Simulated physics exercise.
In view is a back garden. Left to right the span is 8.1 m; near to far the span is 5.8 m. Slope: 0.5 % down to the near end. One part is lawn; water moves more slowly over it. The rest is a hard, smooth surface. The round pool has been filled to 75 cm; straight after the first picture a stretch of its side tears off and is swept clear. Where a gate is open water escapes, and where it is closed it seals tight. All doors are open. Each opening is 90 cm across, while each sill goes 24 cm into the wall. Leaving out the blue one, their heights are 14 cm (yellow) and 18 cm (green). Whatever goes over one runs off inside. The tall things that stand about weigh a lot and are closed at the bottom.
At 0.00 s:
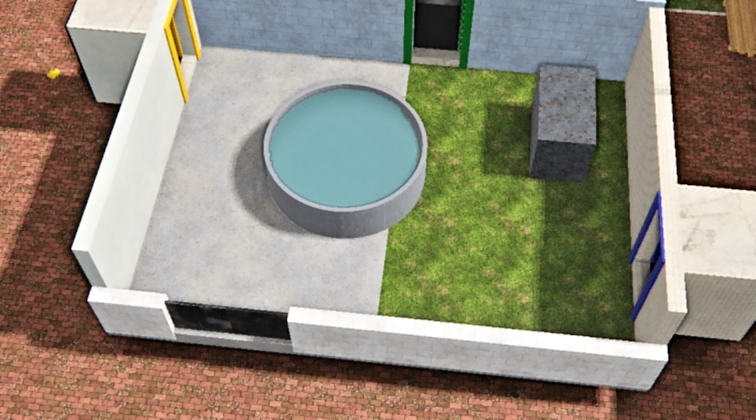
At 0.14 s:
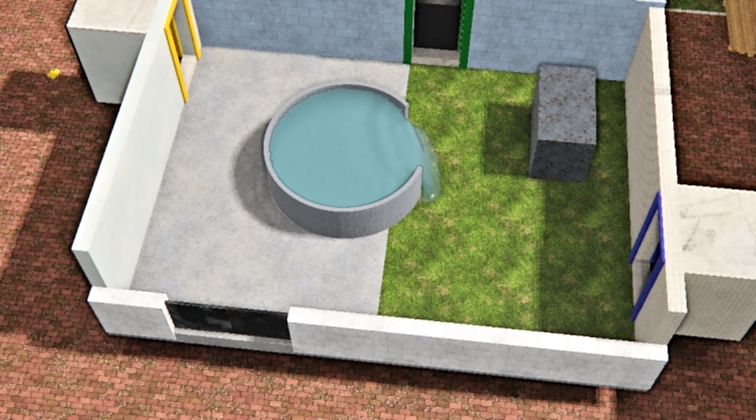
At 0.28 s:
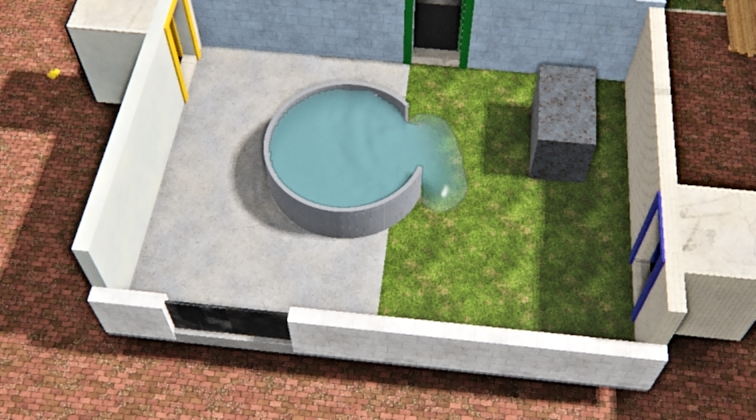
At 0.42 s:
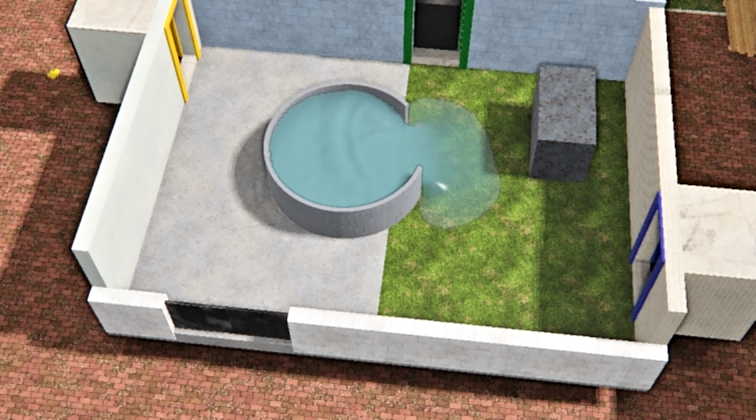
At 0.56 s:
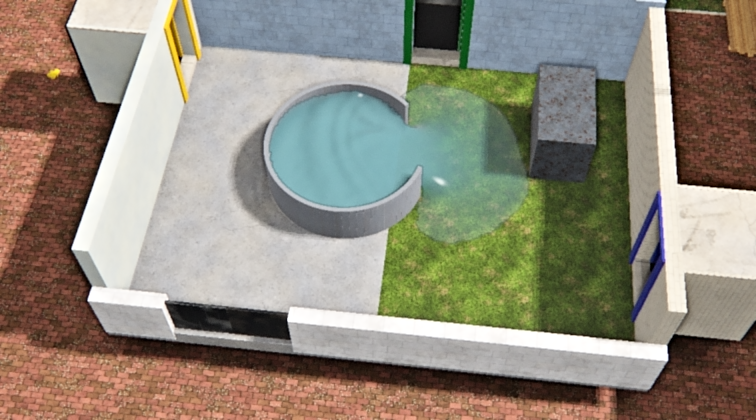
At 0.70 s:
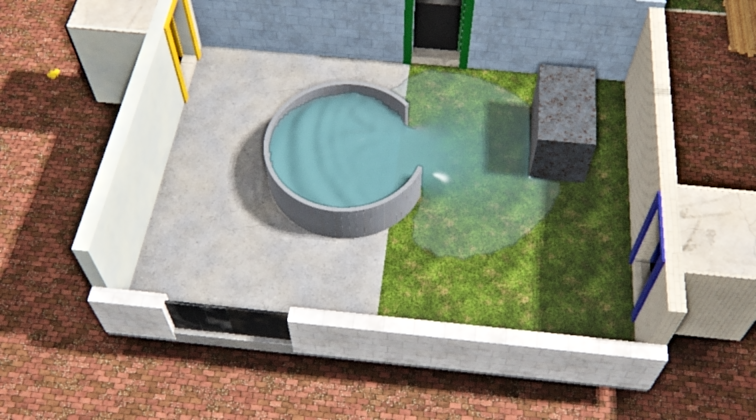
Water poured through a gap that opened in the right side of a round pool in a walled yard, then fanned out across the grass until it reached the dark grey block.
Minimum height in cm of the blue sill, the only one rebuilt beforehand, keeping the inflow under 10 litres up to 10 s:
Roughly 14 cm.
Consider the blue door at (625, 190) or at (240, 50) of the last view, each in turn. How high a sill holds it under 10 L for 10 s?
Roughly 15 cm for the first and 8.0 cm for the second.
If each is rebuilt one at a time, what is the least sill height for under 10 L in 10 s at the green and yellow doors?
Some 12.5 cm for green, some 10.5 cm for yellow.
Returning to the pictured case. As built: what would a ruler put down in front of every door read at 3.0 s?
Yellow door: 0 cm; blue door: 16 cm; green door: 15 cm.
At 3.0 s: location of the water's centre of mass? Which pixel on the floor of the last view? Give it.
The water is centred around (439, 162) in the last picture's pixels.
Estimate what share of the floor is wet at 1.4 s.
Roughly 25 percent of the floor.
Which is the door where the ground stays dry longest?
Last of all is the yellow door.
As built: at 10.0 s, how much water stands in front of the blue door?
12.5 cm.
After 1.4 s water covers 25 % of the floor, deepest (43 cm) near (526, 158); it has not reached the blue door.
After 3.0 s water covers 45 % of the floor, deepest (31 cm) near (510, 80); 16 cm at the blue door, 0 litres in over its 20 cm sill.
After 10.0 s water covers 100 % of the floor, deepest (19 cm) near (123, 313); 12 cm at the blue door, 0 litres in over its 20 cm sill.
At the blue door as built, the water arrived by 2.3 s and peaked near 17 cm at 5.2 s.
With a sill of 12 cm, 34 litres would have come in within the 10 s; with 16 cm, 2 litres. So under 10 litres takes about 14 cm.
